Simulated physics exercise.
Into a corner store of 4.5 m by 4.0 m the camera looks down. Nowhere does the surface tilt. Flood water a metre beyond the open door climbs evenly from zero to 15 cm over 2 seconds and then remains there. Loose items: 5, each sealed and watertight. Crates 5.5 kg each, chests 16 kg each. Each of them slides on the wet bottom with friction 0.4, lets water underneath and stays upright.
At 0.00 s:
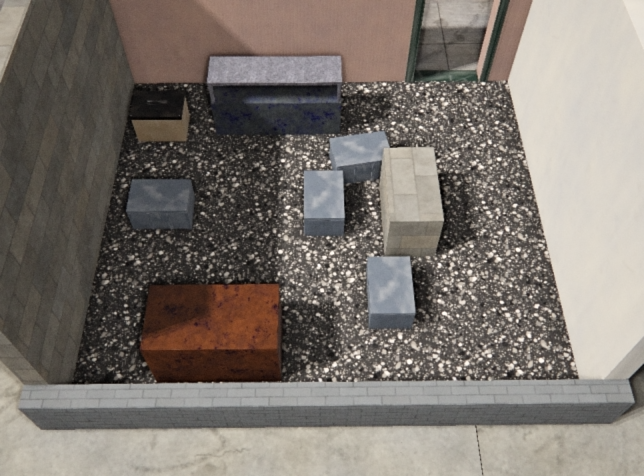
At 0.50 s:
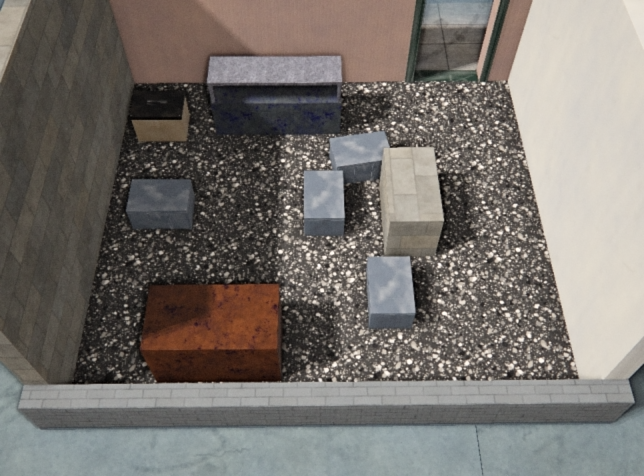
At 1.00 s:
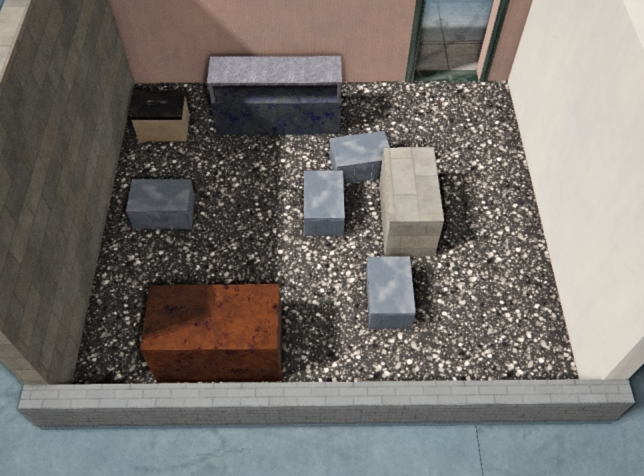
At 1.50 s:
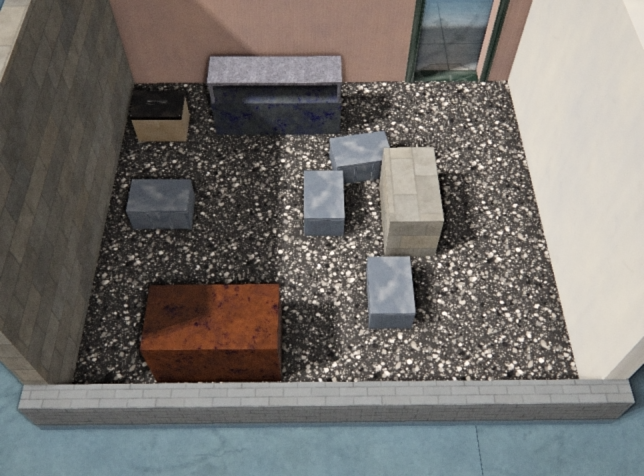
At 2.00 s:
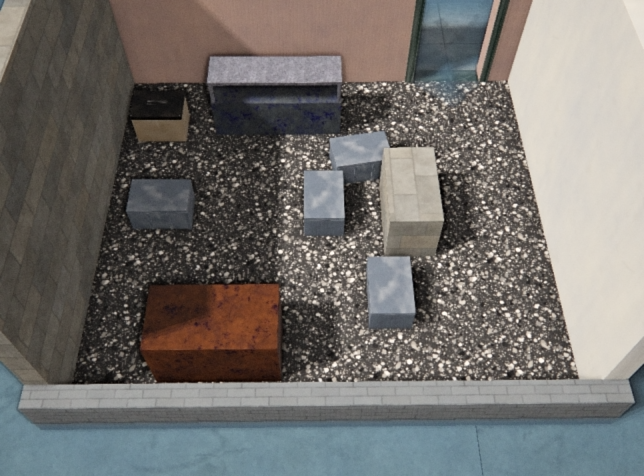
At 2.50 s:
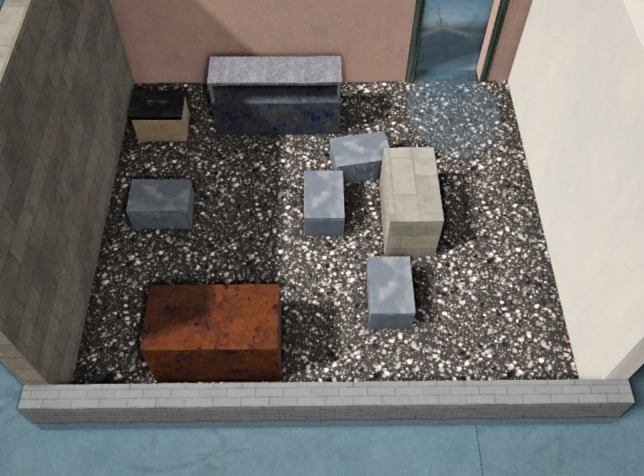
Bluish water spread over the pavement outside a walled, gravel-floored room, then came through the doorway at the back right and wet a small patch of gravel, while the boxes and blocks stayed still.
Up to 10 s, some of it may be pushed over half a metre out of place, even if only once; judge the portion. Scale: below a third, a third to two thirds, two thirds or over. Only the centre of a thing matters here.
On that scale, a third to two thirds.
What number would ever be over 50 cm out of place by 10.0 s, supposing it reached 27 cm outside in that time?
I count 2 of them in that case.
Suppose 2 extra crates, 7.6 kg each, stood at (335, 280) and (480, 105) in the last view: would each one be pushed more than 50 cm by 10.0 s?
First one stays within it, second one goes beyond it.
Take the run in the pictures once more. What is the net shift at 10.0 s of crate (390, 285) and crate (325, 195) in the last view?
In that order: 40 cm, 100 cm.
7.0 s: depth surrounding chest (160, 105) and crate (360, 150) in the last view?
I'd put it at 1 cm and 2 cm respectively.
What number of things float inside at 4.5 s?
Count: 0.
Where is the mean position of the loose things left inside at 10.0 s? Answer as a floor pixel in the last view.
The centre is close to (230, 205).
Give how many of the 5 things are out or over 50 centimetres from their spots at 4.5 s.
0.
After 3.5 s 0 of 5 are over 50 cm from their spots; 0 afloat.
After 4.5 s 0 of 5 are over 50 cm from their spots; 0 afloat.
After 7.0 s 1 of 5 are over 50 cm from their spots; 0 afloat.
After 10.0 s 2 of 5 are over 50 cm from their spots, and 2 have been at some point; 2 afloat.
